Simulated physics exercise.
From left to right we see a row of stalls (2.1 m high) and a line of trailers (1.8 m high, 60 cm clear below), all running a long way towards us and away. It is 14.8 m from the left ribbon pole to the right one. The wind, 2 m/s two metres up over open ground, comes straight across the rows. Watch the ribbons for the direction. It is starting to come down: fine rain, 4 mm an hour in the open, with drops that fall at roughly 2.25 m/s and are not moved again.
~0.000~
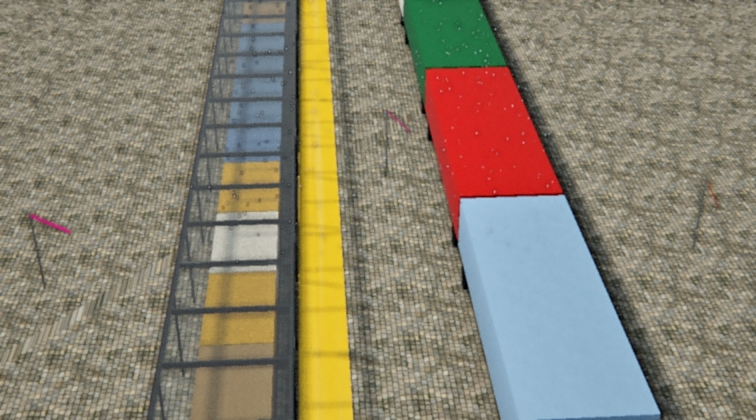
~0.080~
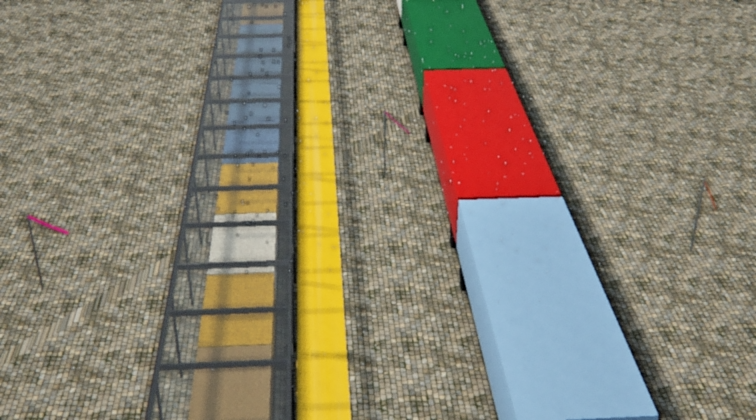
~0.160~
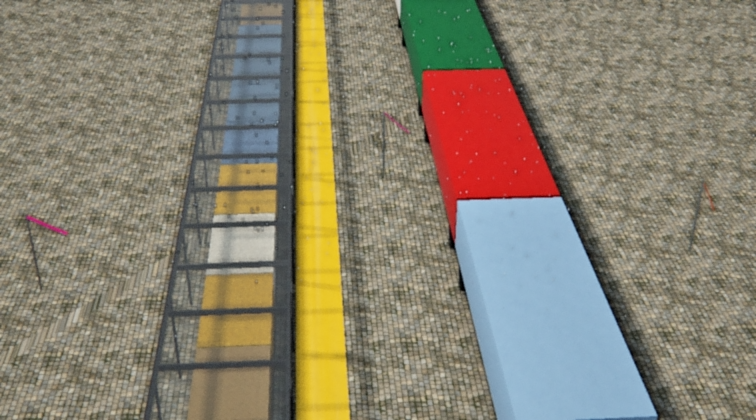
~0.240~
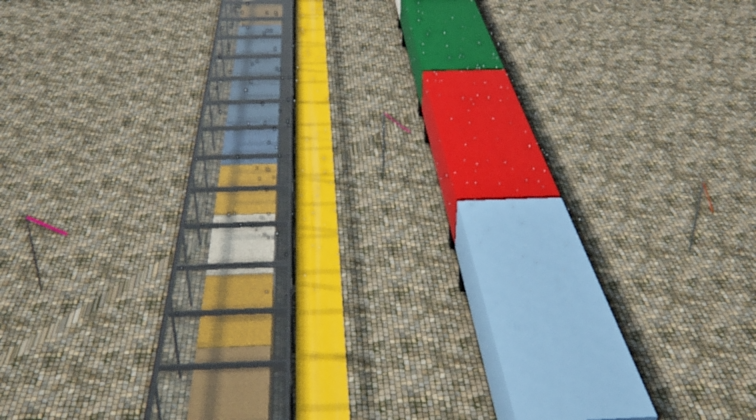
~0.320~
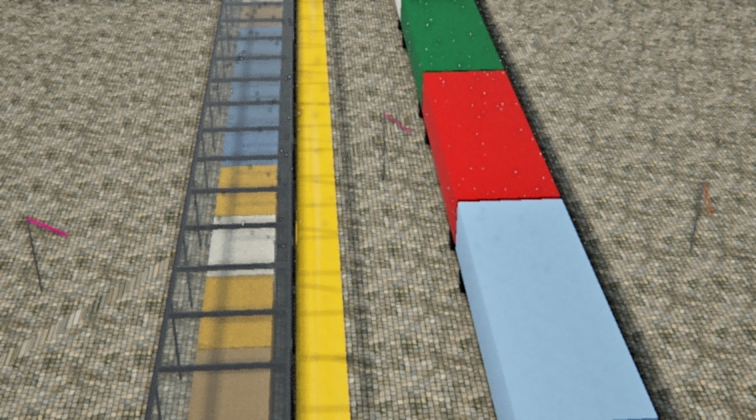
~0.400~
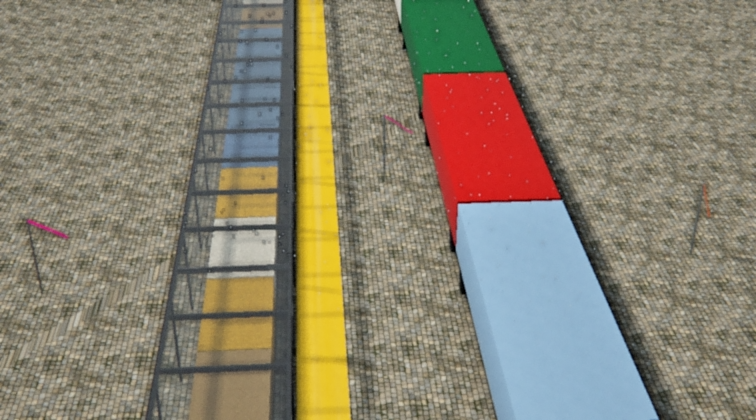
Red, green and pale blue trailers standing in line beside a yellow strip and roofed stalls, ribbons on thin poles barely stirring.
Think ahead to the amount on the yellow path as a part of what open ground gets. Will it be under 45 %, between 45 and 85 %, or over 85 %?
On the yellow path: Under 45 % of what open ground gets.
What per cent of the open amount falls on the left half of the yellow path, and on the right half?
Left about 0 %, right about 3 %.
10 minutes on, 0.0 mm on the yellow path, 0.7 mm in the open.
30 minutes on, 0.0 mm on the yellow path, 2.0 mm in the open.
60 minutes on, 0.1 mm on the yellow path, 4.0 mm in the open, so the yellow path has 1 % of the open amount; the left half of it has 0 %, the right half 3 %.
